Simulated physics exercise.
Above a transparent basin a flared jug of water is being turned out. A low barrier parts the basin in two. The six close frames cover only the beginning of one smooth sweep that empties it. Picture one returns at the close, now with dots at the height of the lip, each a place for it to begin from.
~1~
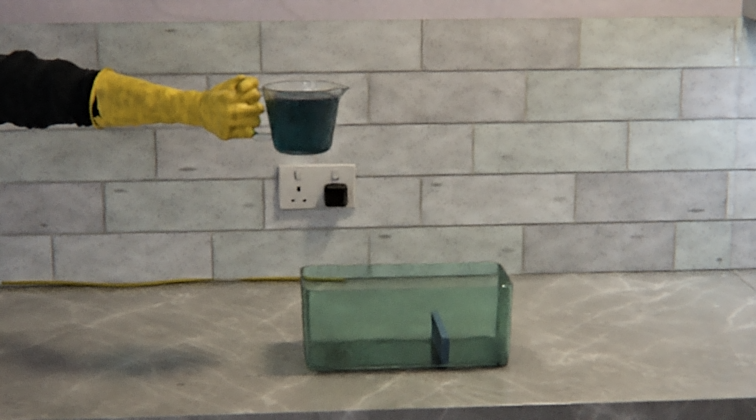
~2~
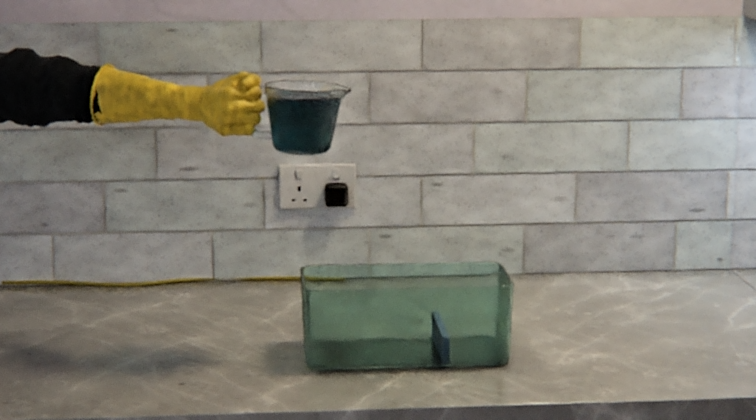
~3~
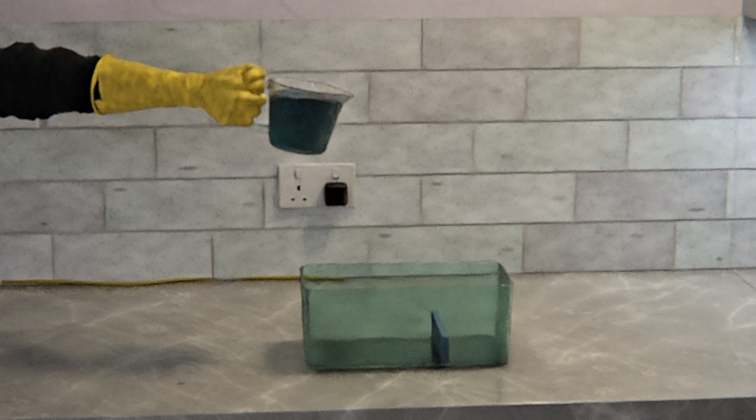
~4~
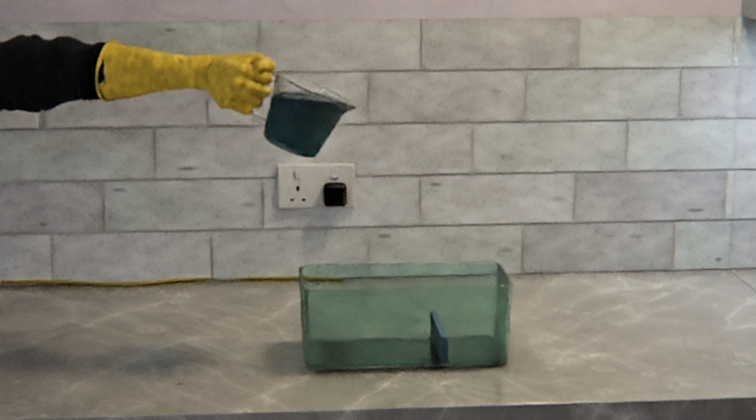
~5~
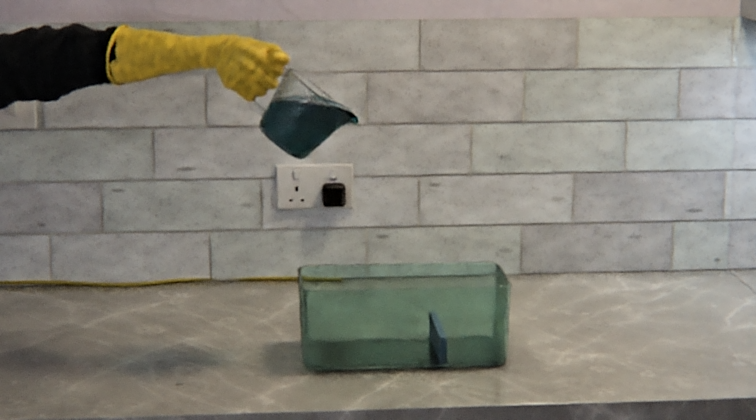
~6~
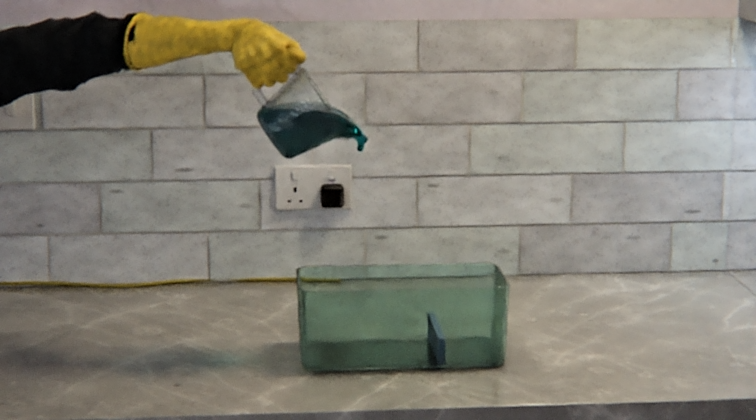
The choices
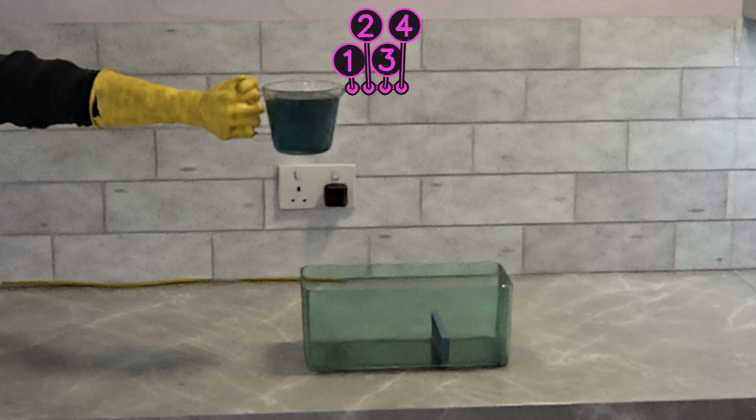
A yellow-gloved hand on a dark-sleeved arm reaches in from the left, holding a clear, flared jug of dark teal water above a grey counter, seen straight on against pale tiles. Below sits a greenish transparent basin with a low blue barrier inside, a socket and yellow cord behind. The hand rises slightly and tilts the jug rightward until water slips over its lip, the view almost still.
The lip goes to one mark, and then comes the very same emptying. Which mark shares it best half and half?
I would pick place 4.
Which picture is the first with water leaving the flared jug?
In picture 5.
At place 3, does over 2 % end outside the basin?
Yes, it does.
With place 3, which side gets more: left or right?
The left side.
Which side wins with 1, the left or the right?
The left one.
On the marked copy, 1 at (352, 88); 2 at (368, 87); 3 at (385, 87); 4 at (401, 87).
Choosing 1, about 82 % ends left of the wall and 10 % right of it; 8 % is lost outside.
Choosing 2, about 80 % ends left of the wall and 9 % right of it; 11 % is lost outside.
Choosing 3, about 69 % ends left of the wall and 21 % right of it; 10 % is lost outside.
Choosing 4, about 52 % ends left of the wall and 42 % right of it; 7 % is lost outside.
